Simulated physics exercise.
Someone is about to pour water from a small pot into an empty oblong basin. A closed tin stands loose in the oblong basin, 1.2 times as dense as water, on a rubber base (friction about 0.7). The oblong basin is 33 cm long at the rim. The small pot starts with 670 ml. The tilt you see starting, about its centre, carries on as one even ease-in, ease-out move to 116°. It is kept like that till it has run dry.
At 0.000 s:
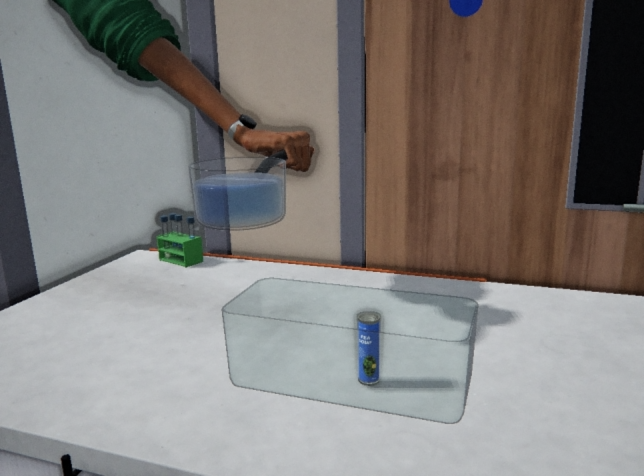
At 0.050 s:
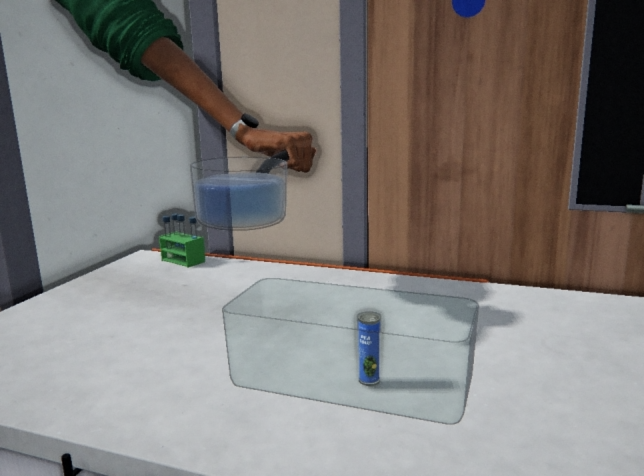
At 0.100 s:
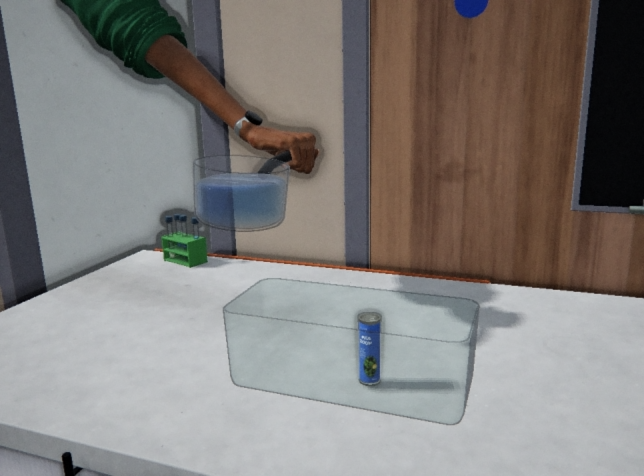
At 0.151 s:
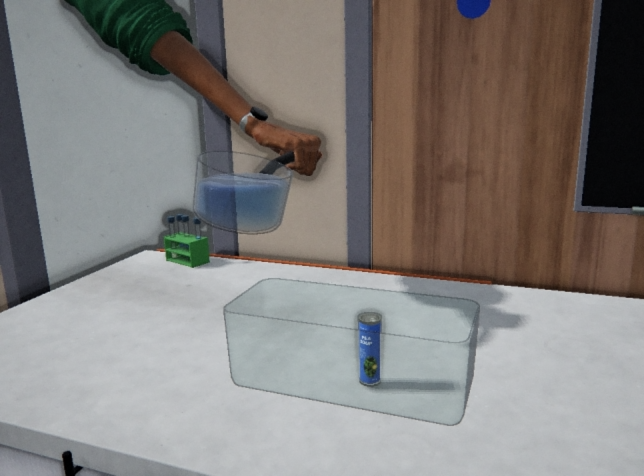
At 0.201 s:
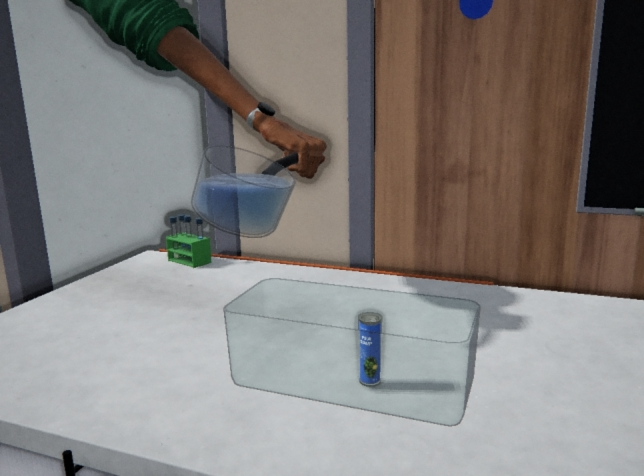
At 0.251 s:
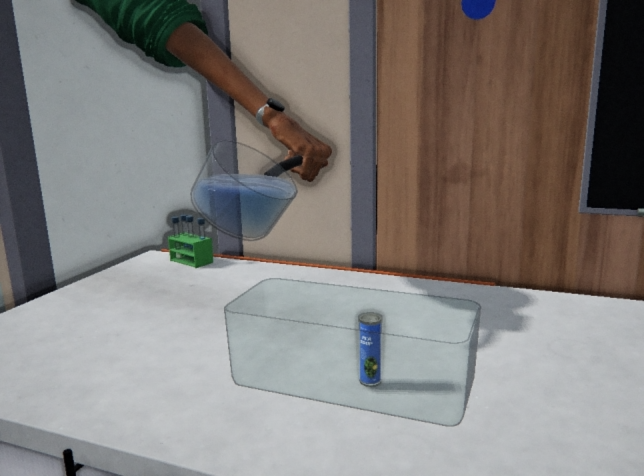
A hand in a green sleeve holds a small clear pot of bluish water level above a white table, then tilts it gradually, its right side dipping further and further while the water's surface stays nearly flat. Below, a blue tin stands still in a clear oblong basin.
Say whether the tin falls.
The tin keeps standing.
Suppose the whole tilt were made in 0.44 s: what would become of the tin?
Then it keeps standing.
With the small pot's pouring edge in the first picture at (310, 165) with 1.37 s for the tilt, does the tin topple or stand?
Then it remains upright.
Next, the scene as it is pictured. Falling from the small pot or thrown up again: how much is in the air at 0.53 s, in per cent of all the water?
About 46 per cent.
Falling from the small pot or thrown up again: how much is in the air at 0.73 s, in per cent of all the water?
Some 8 per cent.
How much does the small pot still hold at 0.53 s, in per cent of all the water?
Near 28 in a hundred.
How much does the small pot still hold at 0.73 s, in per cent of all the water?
About 3 per cent.
By 0.53 s the tilt is 103° and 28 per cent is still to pour; the tin stands where it began.
By 0.73 s the tilt is 116° and 3 per cent is still to pour; the tin stands where it began.
By 0.94 s the tilt is 116° and 0 per cent is still to pour; the tin stands where it began.
By 1.17 s the tilt is 116° and 0 per cent is still to pour; the tin stands where it began.
At rest the tin stands where it began.
